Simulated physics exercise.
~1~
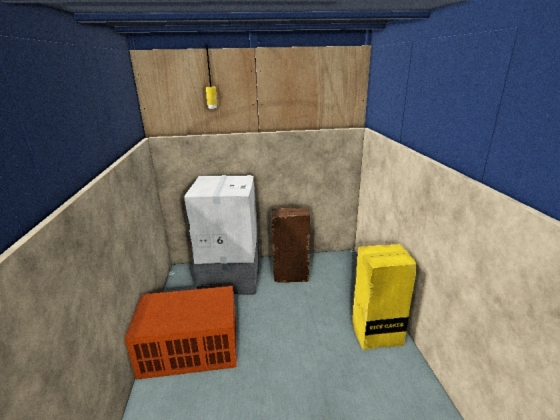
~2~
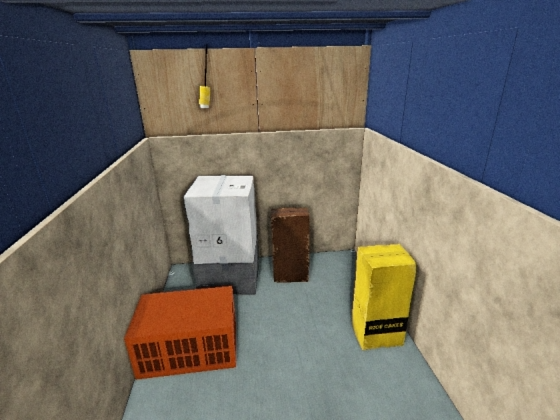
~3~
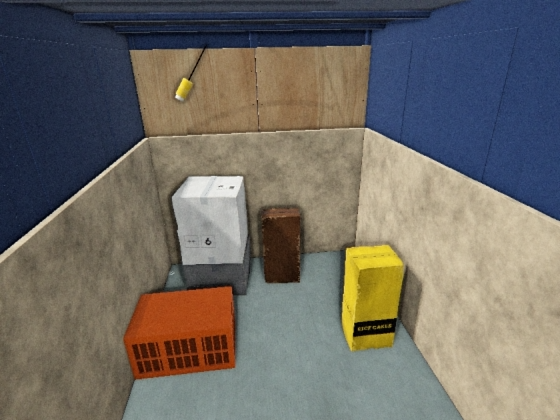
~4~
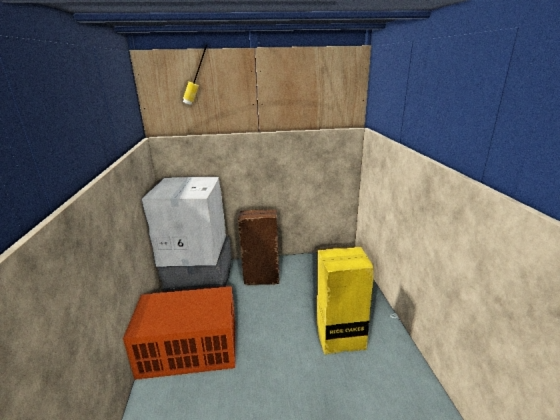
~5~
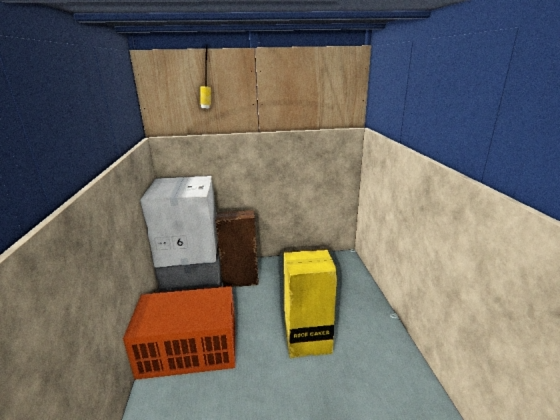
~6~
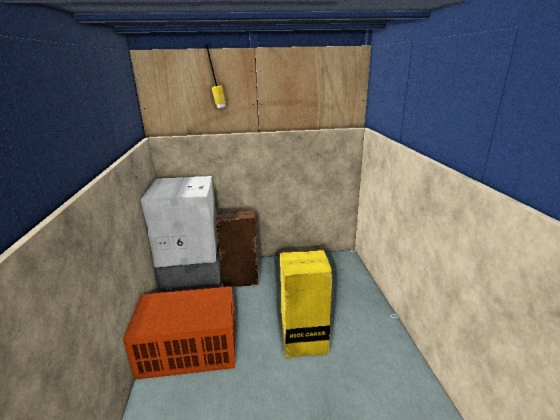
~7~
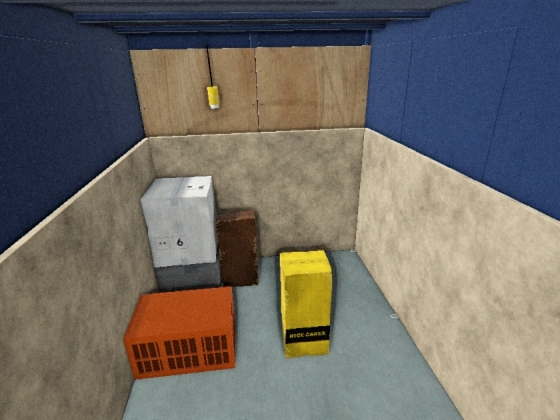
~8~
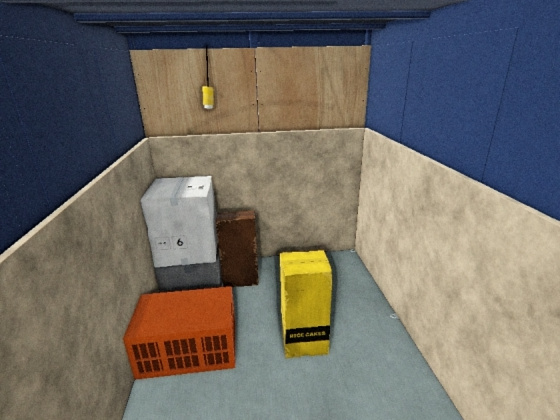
The clip opens on the inside of a van's load bay, where a white box sits on a grey one, with a brown box beside them, an orange chest in front and a yellow box to the right. At first only the small yellow lamp hanging at the front wall sways. Then the lamp swings left, and the yellow, brown, white and grey boxes begin sliding left. They keep sliding, still upright, while the orange chest stays put. The boxes come to rest with the brown one close against the stack and the yellow one nearer the middle, as the lamp sways gently.
